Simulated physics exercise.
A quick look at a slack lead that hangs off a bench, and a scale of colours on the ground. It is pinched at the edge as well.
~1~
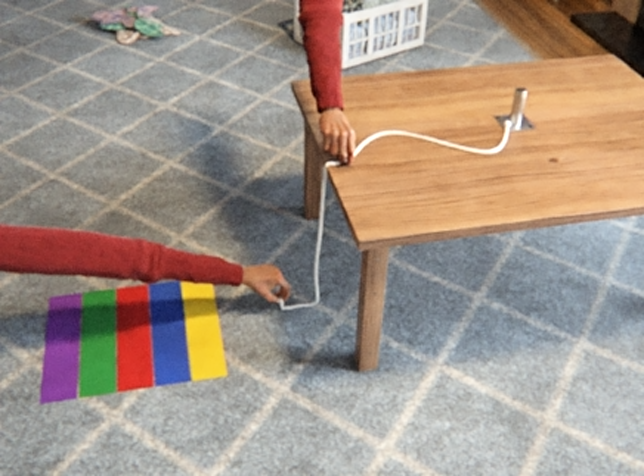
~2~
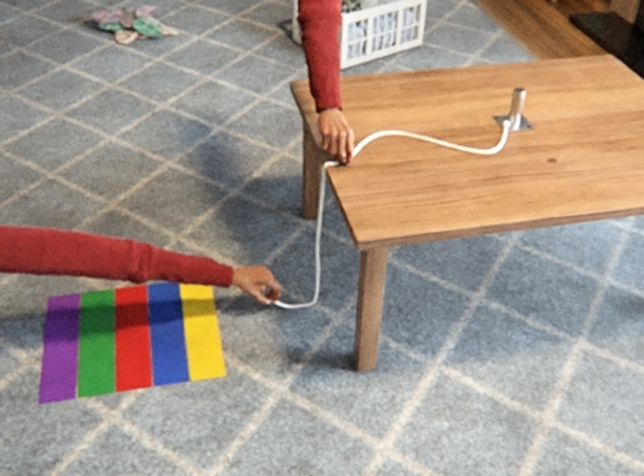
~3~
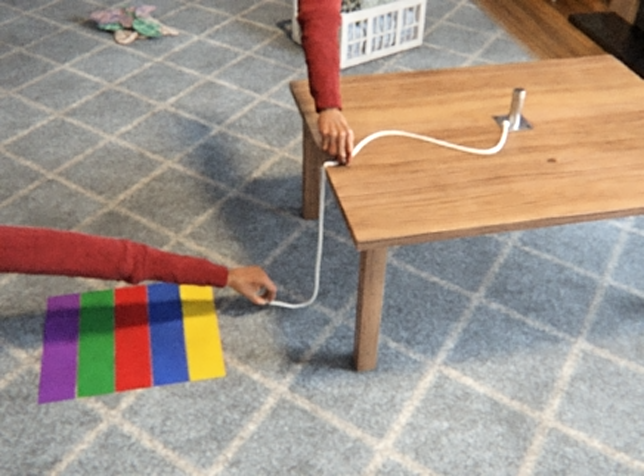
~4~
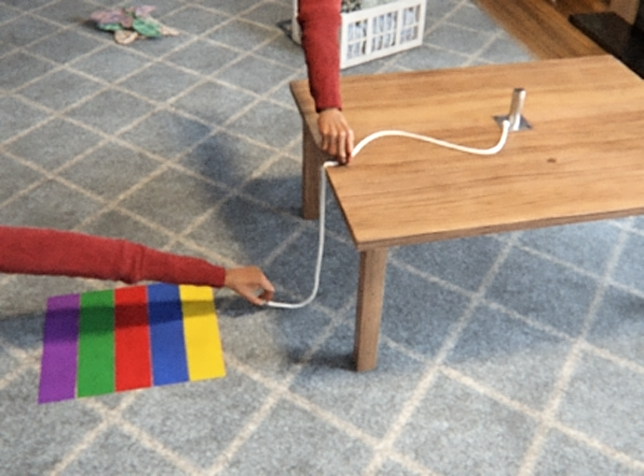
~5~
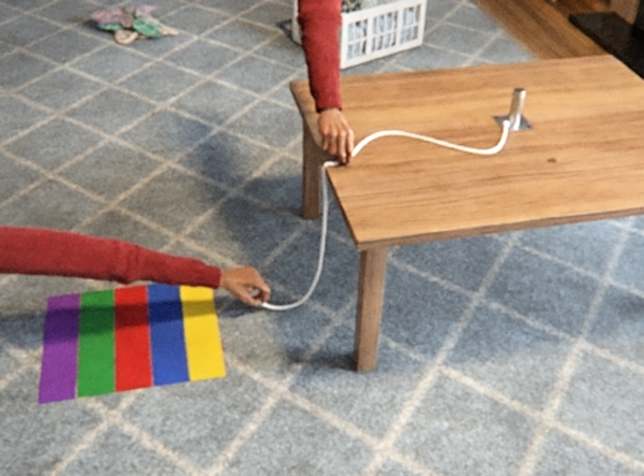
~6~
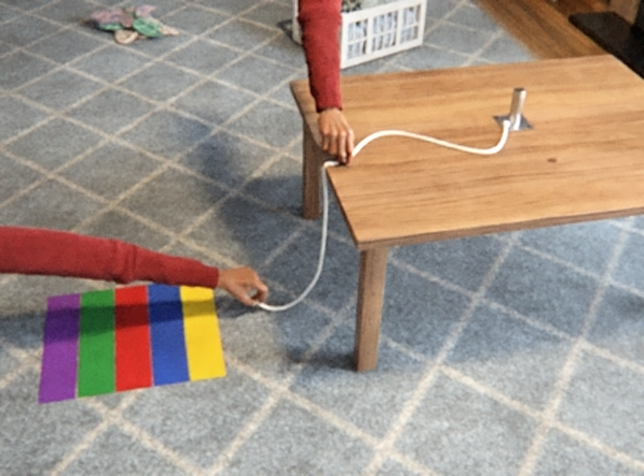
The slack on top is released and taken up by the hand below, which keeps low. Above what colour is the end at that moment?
It gets as far as the green strip.
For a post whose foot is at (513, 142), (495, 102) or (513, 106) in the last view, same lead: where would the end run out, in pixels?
About (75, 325), (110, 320) and (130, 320).
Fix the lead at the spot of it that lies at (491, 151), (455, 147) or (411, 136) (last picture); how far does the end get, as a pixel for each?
Near (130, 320), (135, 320) and (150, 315).
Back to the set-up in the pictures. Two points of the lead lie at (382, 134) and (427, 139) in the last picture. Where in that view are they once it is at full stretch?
They go to (349, 154) and to (392, 145).
Soon after, end near (167, 314); over blue.
Then, end near (123, 320); over red.
At full stretch, end near (97, 324); over green. The green one.
